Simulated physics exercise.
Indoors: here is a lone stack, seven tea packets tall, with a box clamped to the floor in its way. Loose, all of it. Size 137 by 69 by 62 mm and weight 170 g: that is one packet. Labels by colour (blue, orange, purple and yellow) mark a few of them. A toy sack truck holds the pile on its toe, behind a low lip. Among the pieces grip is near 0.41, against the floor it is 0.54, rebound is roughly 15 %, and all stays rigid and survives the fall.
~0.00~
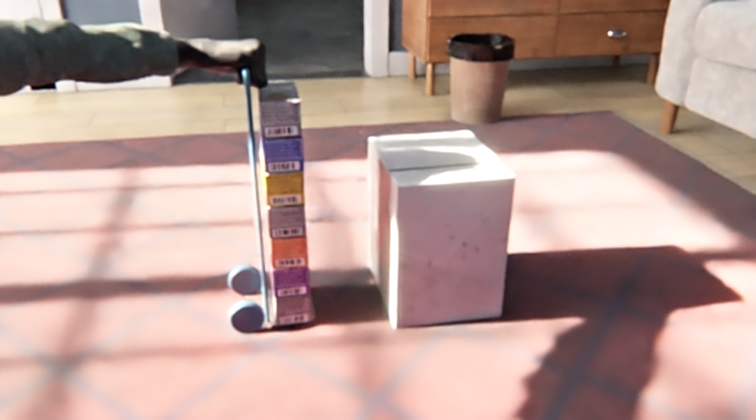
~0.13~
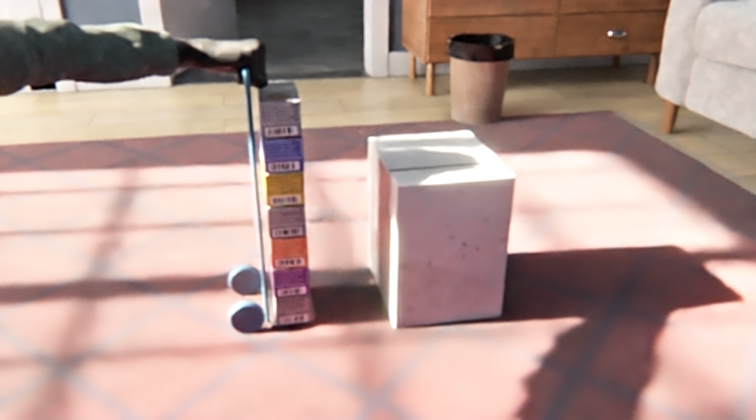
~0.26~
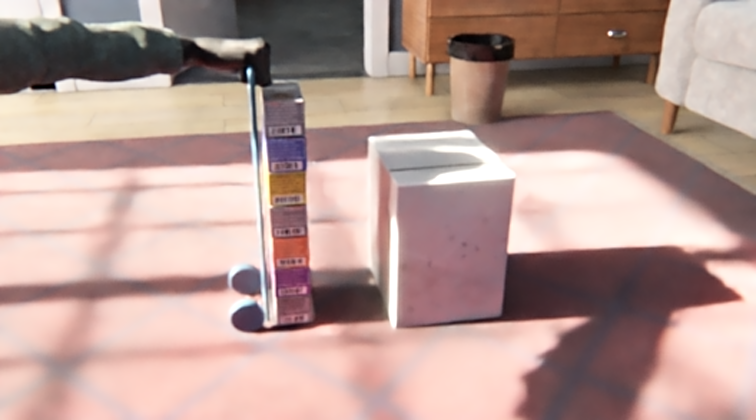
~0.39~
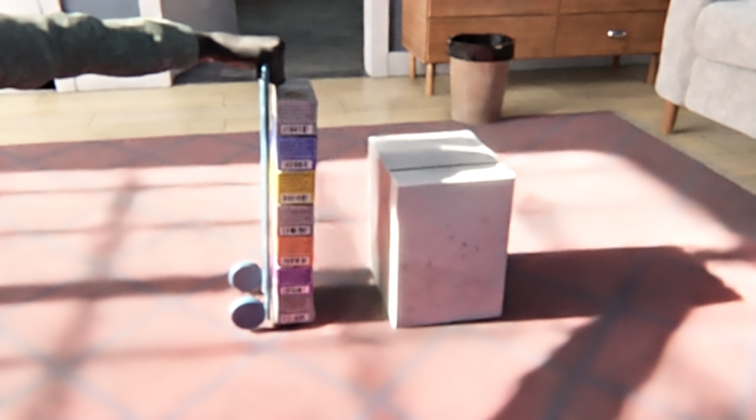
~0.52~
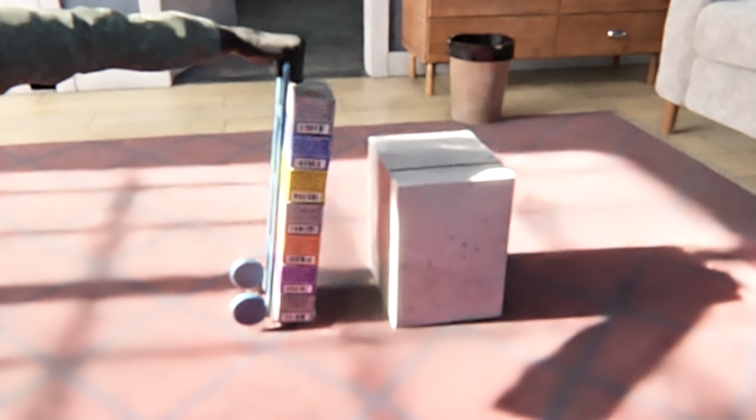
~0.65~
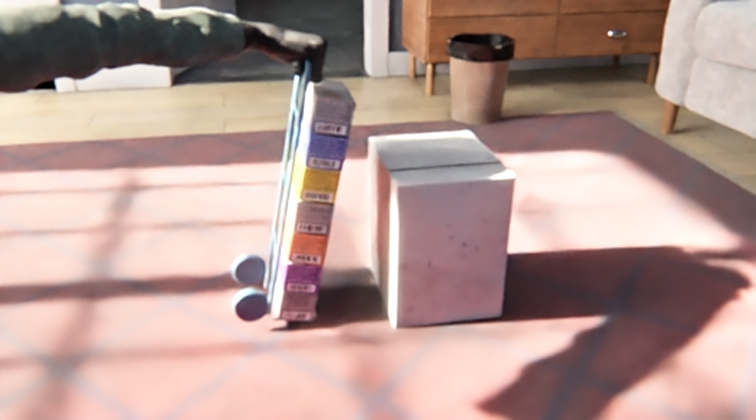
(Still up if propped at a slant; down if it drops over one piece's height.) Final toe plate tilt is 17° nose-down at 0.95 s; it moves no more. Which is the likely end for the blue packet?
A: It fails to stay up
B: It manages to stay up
B.
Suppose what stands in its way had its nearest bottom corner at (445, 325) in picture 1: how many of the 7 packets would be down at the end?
That comes to 2.
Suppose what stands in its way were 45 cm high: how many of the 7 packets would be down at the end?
The count would be 0.
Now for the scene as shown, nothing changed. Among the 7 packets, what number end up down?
1 in total.
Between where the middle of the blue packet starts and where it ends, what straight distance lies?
I'd estimate near 16 cm.
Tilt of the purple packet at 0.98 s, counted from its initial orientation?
Some 30°.
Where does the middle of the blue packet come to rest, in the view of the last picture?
About (369, 146) in the last picture.
Around 0.71 s, none of the 7 packets down, 7 disturbed; blue packet tipped 14°; yellow packet tipped 14°.
Around 0.78 s, none of the 7 packets down, 7 disturbed; blue packet tipped 18°; yellow packet tipped 18°.
Around 0.86 s, none of the 7 packets down, 7 disturbed; blue packet tipped 24°; yellow packet tipped 24°.
Around 0.98 s, 1 of the 7 packets down; blue packet tipped 28°, 19 mm lower; orange packet tipped 28°.
Finally (2.0 s), 1 of the 7 packets down; blue packet tipped 28°, 19 mm lower; orange packet tipped 28°; yellow packet tipped 28°. Seen by the last camera, middles, blue packet near (369, 146), orange packet near (329, 232).
